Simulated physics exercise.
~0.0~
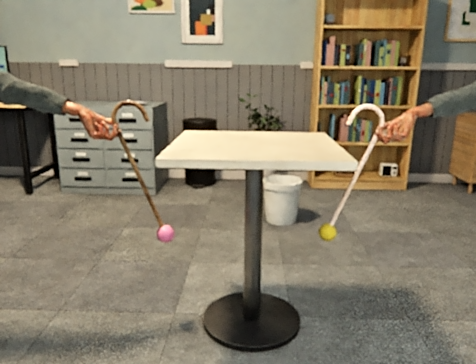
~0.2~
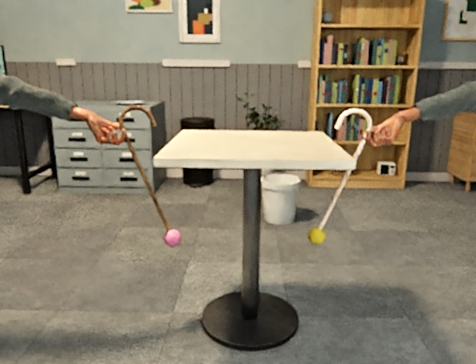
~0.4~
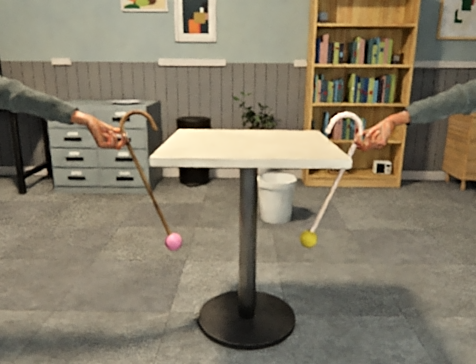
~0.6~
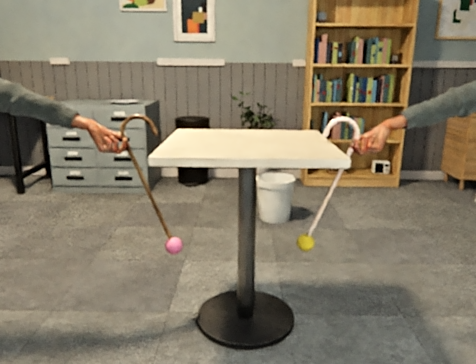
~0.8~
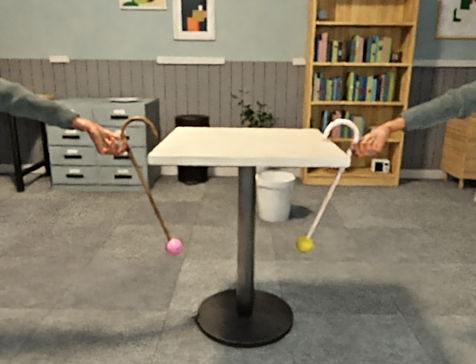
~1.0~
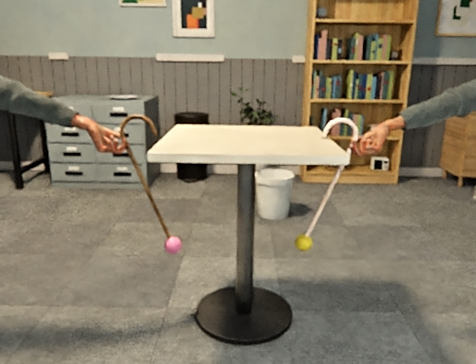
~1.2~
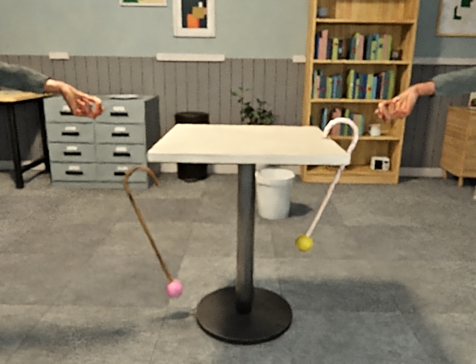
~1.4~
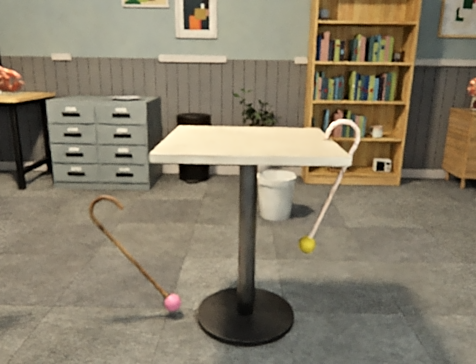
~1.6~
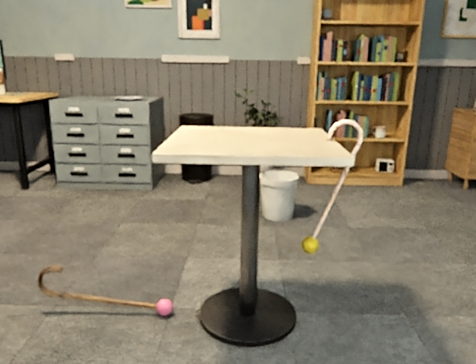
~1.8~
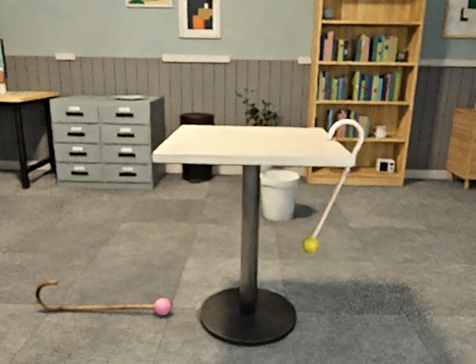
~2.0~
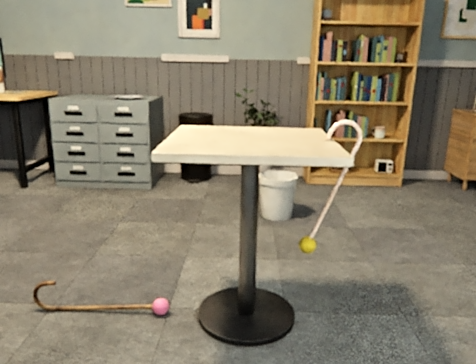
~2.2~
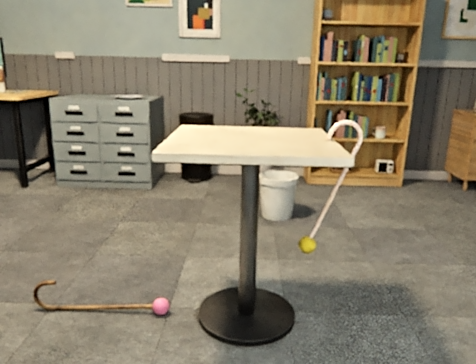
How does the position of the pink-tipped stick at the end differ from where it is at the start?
At the start, the pink-tipped stick is held up by a hand at the left of the table, with its ball hanging down. At the end, it lies on the floor to the left of the table's base, with its curved handle pointing away from the table.
